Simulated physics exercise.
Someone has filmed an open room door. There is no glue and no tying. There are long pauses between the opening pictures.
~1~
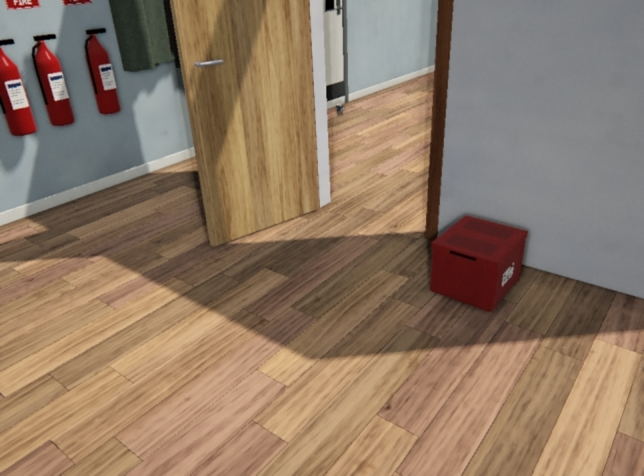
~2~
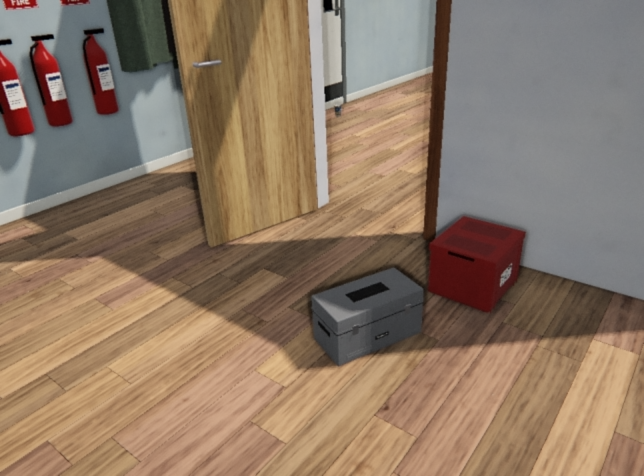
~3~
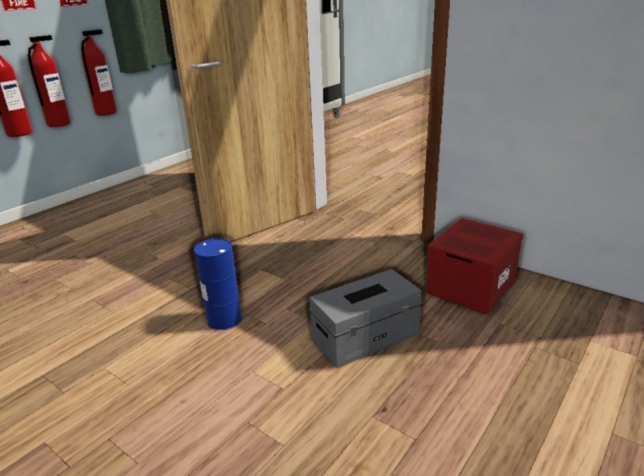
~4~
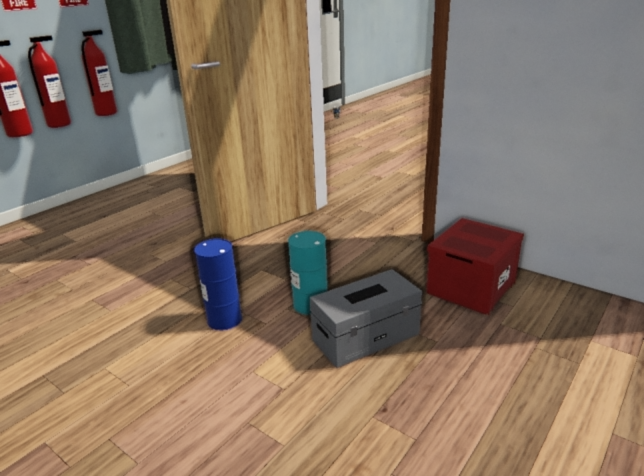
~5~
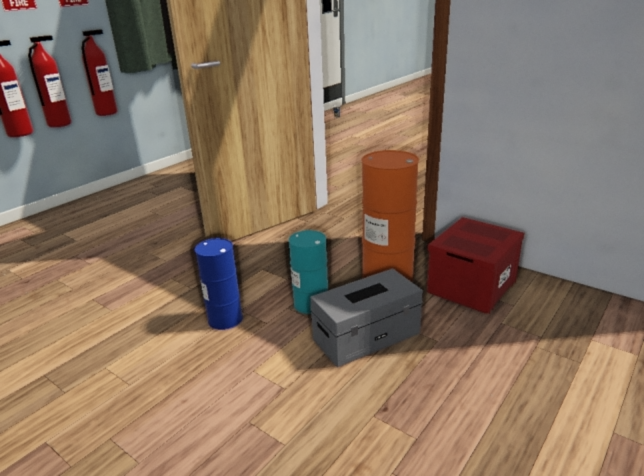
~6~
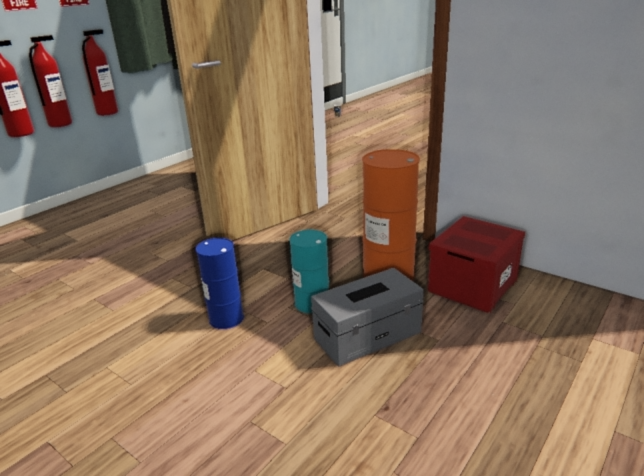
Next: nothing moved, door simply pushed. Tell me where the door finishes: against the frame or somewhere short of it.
It finishes against the frame.
Then, 0.70 s past the last view, door at 88°.
Then, 1.30 s past the last view, door at 61°.
Then, 1.80 s past the last view, door at 37°.
Then, 2.30 s past the last view, door at 12°.
Finally, door at 0°; all 5 still in place. Final places as the last picture's camera would see them, orange drum near (390, 220).
